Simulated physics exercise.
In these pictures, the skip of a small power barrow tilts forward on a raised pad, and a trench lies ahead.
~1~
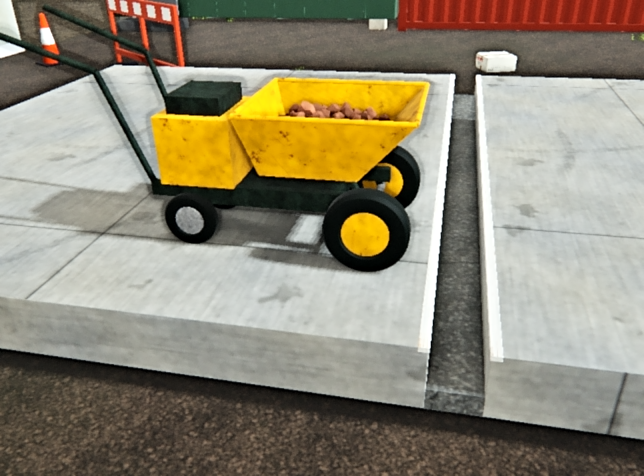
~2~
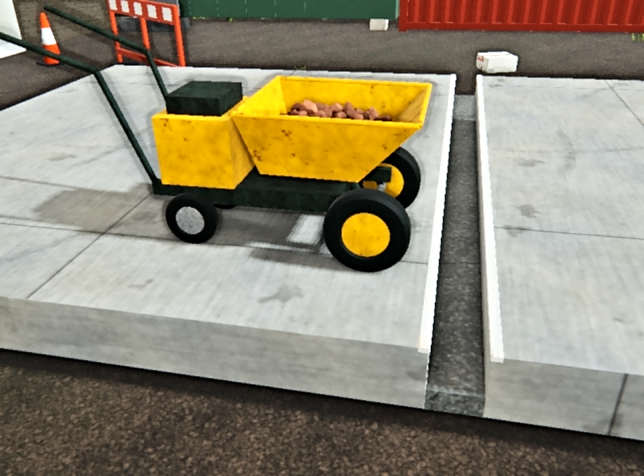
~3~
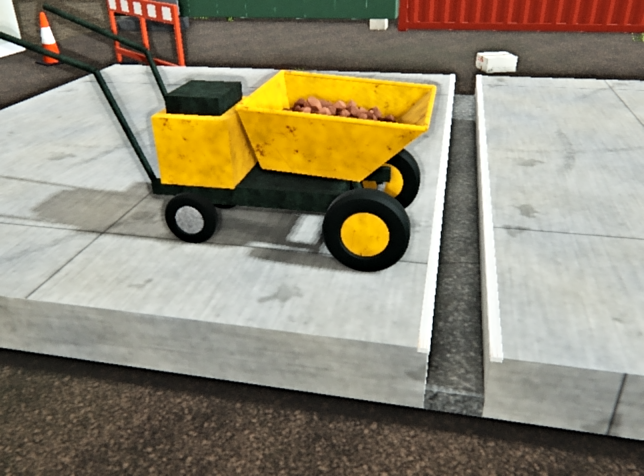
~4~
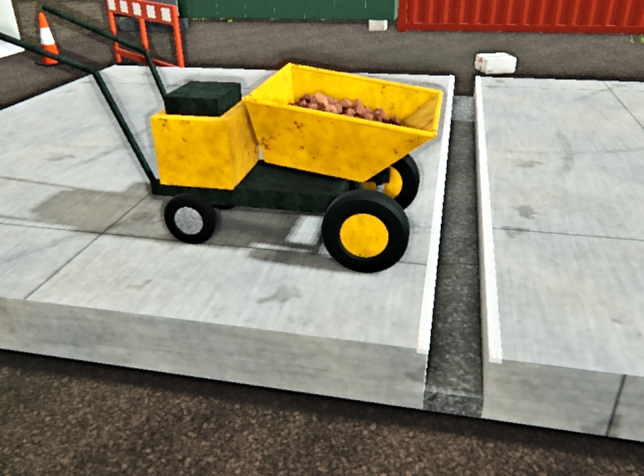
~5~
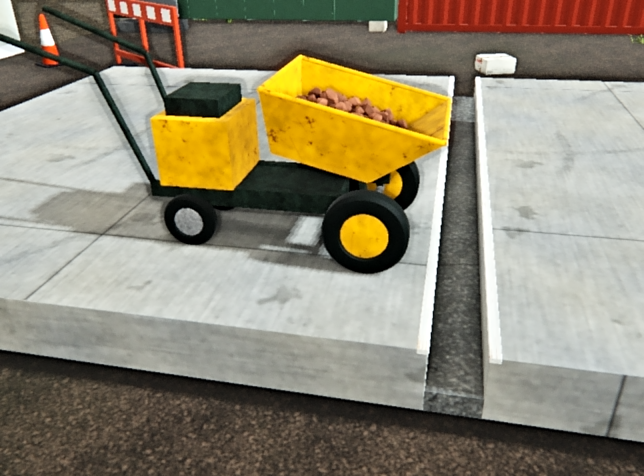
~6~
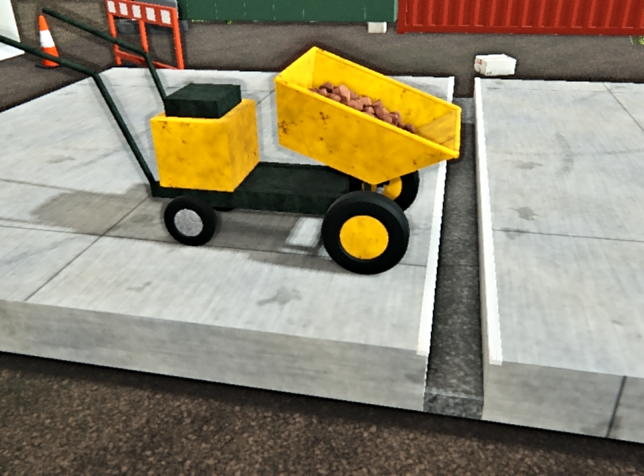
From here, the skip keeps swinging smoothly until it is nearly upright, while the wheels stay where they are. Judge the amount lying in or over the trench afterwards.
Most stays out.
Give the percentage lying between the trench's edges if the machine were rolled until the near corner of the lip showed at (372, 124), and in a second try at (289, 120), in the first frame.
First try: Some 80 %; second try: 30 %.
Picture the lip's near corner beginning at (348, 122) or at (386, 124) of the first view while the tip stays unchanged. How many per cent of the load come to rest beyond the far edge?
About 0 % and 40 %.
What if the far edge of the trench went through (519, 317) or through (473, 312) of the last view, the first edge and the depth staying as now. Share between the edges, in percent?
Roughly 60 % first, 0 % second.
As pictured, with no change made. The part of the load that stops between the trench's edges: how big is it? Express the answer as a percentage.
Roughly 5 in a hundred.
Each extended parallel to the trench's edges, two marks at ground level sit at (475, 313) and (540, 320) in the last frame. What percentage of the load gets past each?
Around 80 per cent for the first, around 40 per cent for the second.
Soon after the last picture, skip tipped steeply; all in the skip.
A little later, skip tipped right over; most in the skip; about a quarter beyond it.
Later still, skip tipped right over; about a quarter in the skip; a stray few in or heaped over the trench; most beyond it.
At rest, skip tipped right over; about a quarter in the skip; a stray few in or heaped over the trench; most beyond it.
